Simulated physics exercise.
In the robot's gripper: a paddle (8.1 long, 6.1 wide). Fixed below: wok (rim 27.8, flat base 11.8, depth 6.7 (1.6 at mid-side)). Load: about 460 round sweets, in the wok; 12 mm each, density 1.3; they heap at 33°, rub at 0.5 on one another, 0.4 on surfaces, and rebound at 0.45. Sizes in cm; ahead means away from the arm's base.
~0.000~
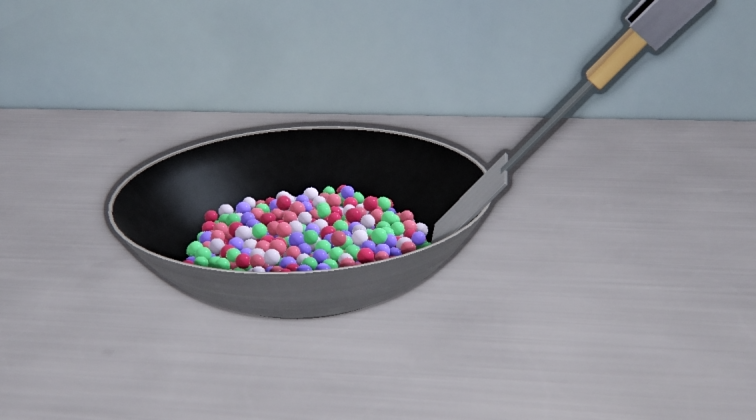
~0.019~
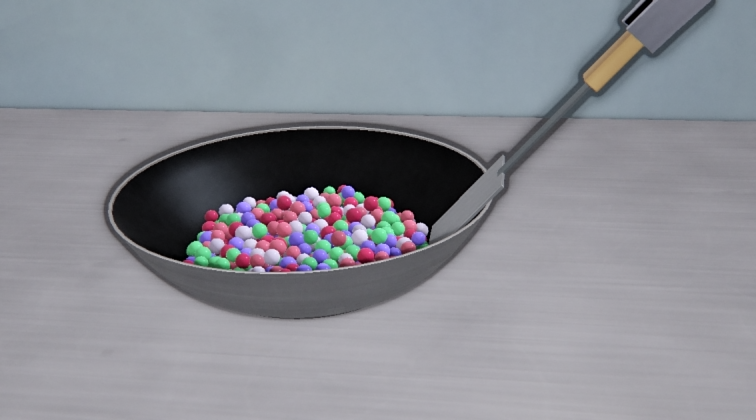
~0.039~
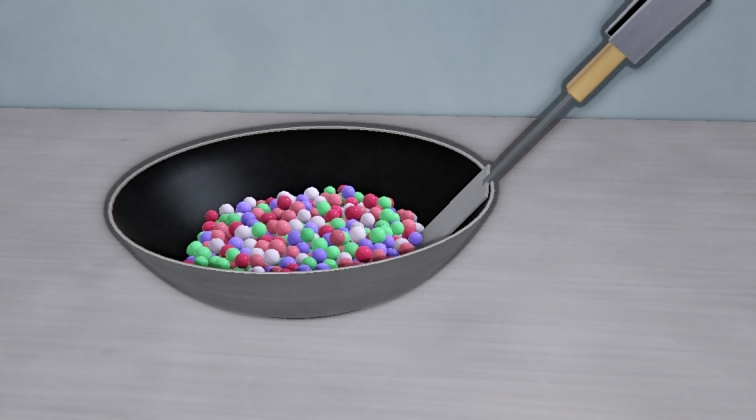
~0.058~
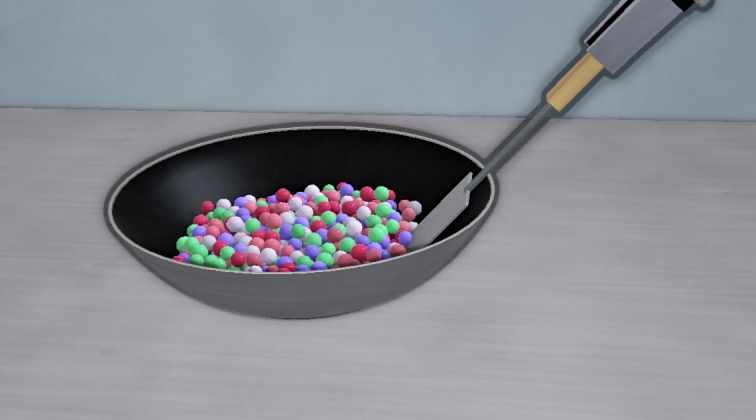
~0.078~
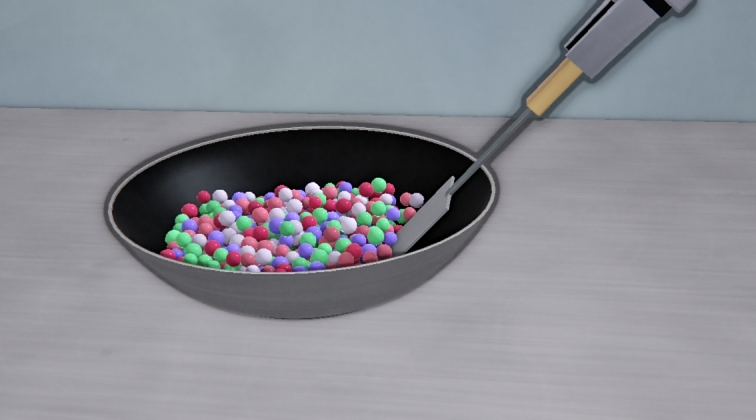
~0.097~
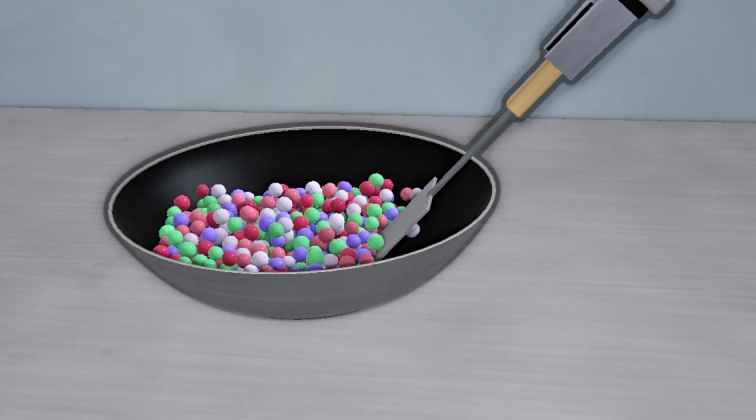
A robot arm's gray gripper with a tan-handled paddle reaches in from the upper right over a pale gray surface before a light blue wall, seen from slightly above by a still camera. A black-lined gray wok holds a heap of small red, pink, green, white and purple balls. The paddle slides down and leftward into the heap, pushing the balls left as some shift behind the blade.
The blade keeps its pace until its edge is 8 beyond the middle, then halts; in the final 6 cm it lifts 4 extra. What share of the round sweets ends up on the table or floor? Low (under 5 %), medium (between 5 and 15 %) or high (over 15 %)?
On the table or floor the share is medium, between 5 and 15 %.
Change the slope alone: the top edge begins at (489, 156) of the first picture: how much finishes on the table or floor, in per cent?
Some 5 per cent.
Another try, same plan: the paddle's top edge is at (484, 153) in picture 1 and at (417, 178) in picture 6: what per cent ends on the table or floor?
About 5 per cent.
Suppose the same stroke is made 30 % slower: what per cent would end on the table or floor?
In that case some 0 per cent.
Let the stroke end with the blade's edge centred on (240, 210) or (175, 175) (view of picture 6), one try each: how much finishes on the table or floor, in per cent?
About 0 and 20 per cent.
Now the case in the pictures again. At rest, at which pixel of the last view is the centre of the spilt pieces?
At about (28, 241).
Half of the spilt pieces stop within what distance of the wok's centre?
Roughly 24 cm.
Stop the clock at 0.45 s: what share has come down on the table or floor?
About 4 per cent.
After 0.16 s, sloping 49°, highest piece 5 above the table; 464 in the wok.
After 0.22 s, sloping 49°, highest piece 6 above the table; 464 in the wok.
After 0.45 s, sloping 49°, highest piece 9 above the table; 424 in the wok, 15 on the table or floor, 25 on the blade or in flight.
After 1.50 s, sloping 49°, highest piece 6 above the table; 424 in the wok, 40 on the table or floor.
In the end, 424 in the wok, 40 on the table or floor. That is 9 % on the table or floor.
